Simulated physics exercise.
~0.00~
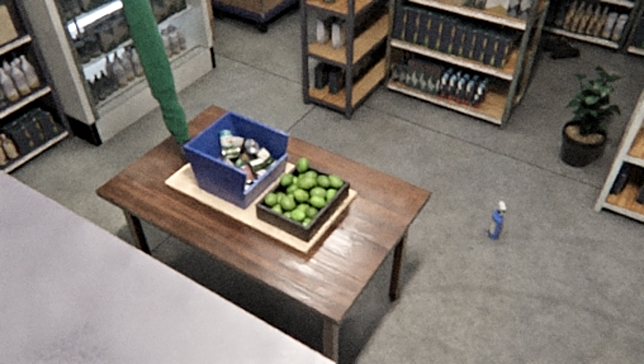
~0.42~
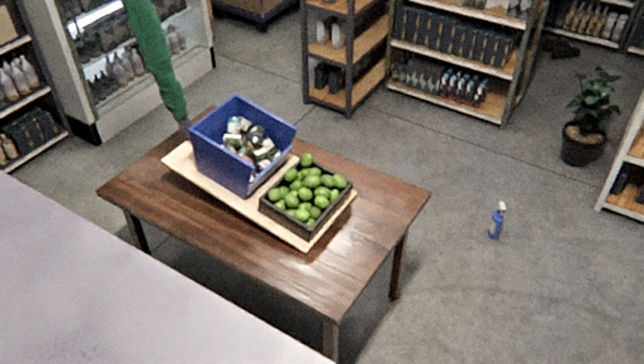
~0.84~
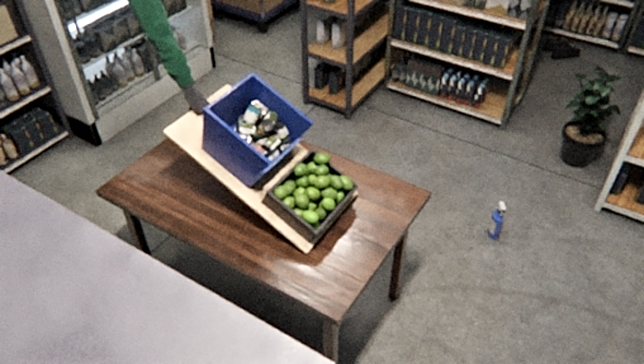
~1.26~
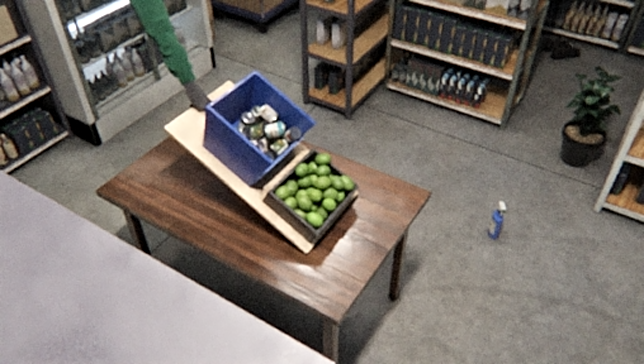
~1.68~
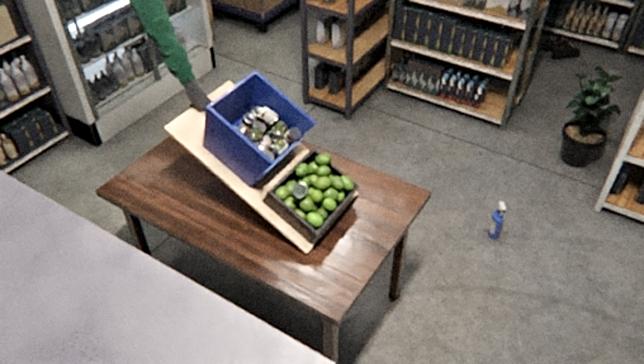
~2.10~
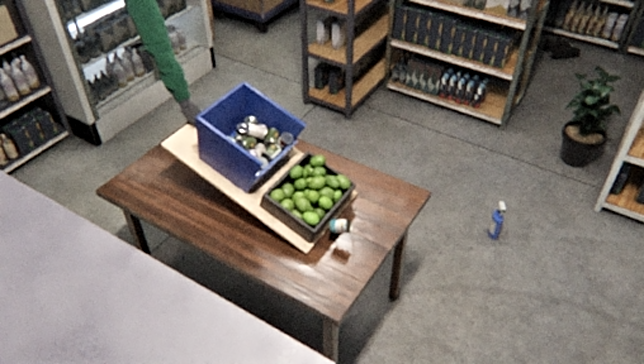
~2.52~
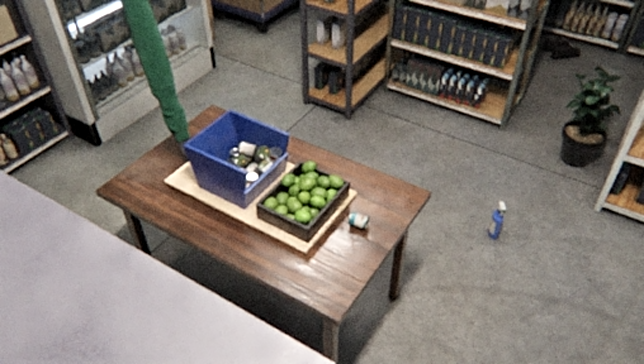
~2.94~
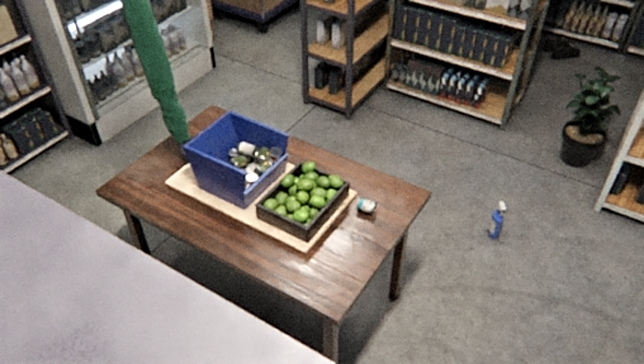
A green-sleeved arm tilts a board, spilling one tin onto the table, then lowers it.
